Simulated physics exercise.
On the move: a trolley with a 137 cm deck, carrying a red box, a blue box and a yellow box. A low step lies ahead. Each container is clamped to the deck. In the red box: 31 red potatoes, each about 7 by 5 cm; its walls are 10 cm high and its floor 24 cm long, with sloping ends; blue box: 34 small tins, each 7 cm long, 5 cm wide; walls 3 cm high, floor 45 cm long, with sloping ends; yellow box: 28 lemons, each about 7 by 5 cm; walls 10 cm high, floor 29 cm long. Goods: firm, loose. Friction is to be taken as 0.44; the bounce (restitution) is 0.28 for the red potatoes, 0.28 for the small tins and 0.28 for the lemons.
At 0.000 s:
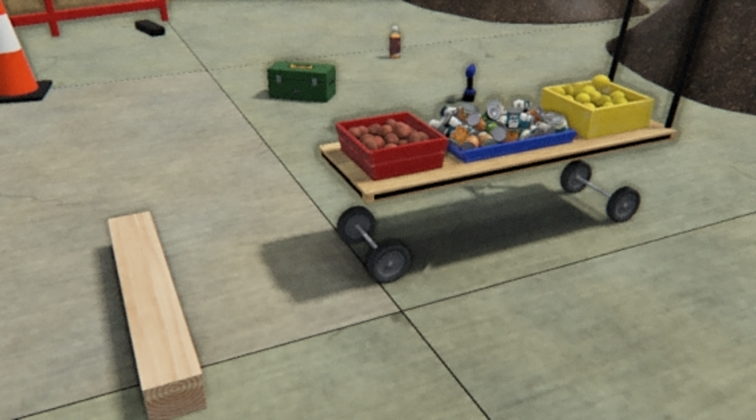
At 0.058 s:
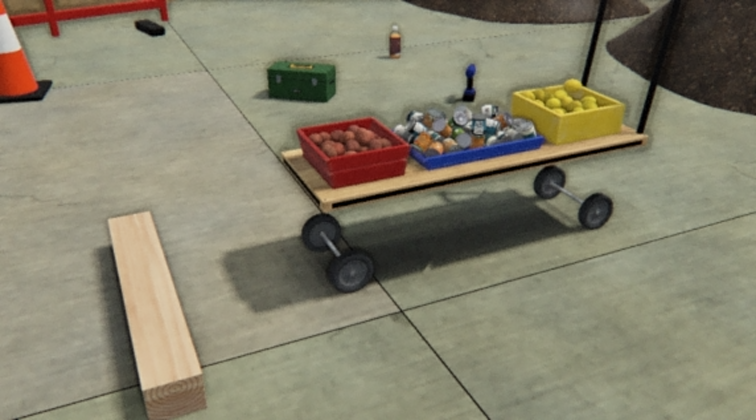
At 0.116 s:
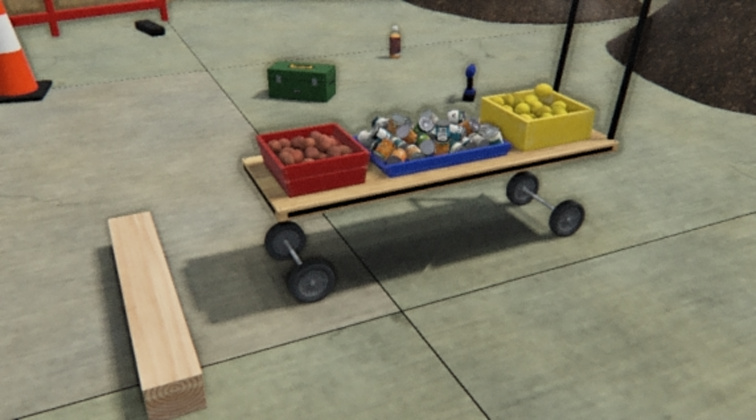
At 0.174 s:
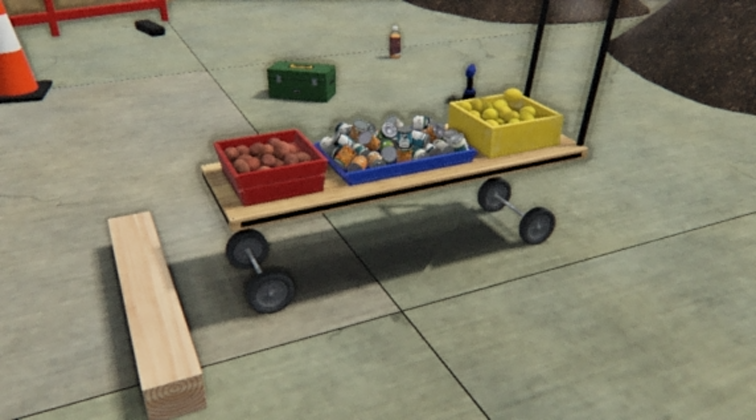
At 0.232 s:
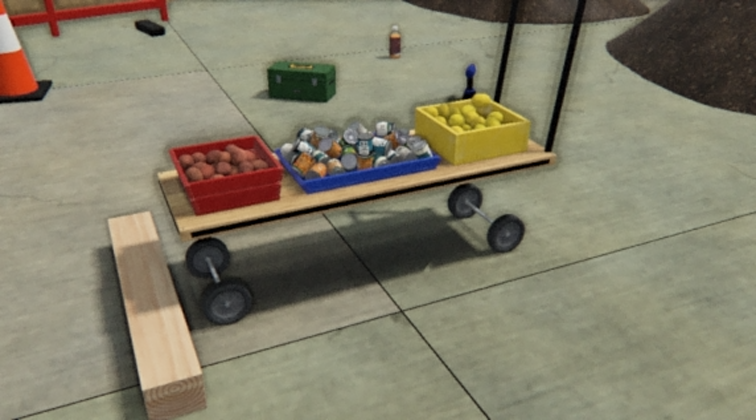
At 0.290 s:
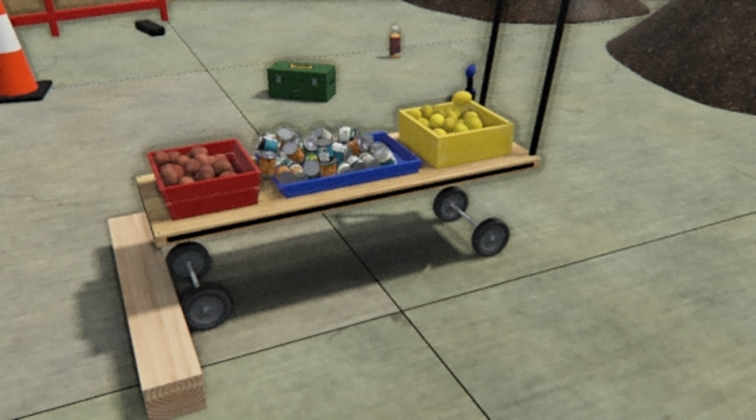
A trolley carrying red potatoes, small tins and yellow items in three open boxes rolled left across the floor to a low wooden step and stopped, and the tins slid left, some past their blue box's end.
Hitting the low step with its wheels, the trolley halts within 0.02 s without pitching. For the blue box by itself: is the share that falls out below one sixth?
No, it is over a sixth.
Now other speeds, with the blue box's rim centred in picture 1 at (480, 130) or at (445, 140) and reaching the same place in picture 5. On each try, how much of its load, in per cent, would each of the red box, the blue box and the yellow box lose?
Losses in order of the tries would be red box 0 and 0 %, blue box 40 and 30 %, yellow box 0 and 0 %.
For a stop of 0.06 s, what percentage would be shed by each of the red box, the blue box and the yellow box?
In that case red box 0, blue box 40 and yellow box 0 per cent.
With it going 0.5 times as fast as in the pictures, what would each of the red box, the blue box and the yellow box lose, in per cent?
Red box 0, blue box 20, yellow box 0 per cent.
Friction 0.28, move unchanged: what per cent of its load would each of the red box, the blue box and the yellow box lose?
In that setup red box sheds 10 percent, blue box sheds 50 percent, and yellow box sheds 0 percent.
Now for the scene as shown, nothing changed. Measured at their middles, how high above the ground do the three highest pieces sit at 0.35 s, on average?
About 58 cm.
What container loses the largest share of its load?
Blue box.
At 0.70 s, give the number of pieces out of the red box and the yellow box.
Estimate at that time - red box 4, yellow box 0, give or take.
After 0.35 s, the red box has all 31, the blue box is down by 6 of 34 and the yellow box has all 28.
After 0.47 s, the red box is down by 1 of 31, the blue box is down by 11 of 34 and the yellow box has all 28.
After 0.70 s, the red box is down by 4 of 31, the blue box is down by 17 of 34 and the yellow box has all 28.
When it is over (at 1.20 s), the red box is down by 4 of 31, the blue box is down by 16 of 34 and the yellow box has all 28. Asked share, 16 of 34, 47 per cent.
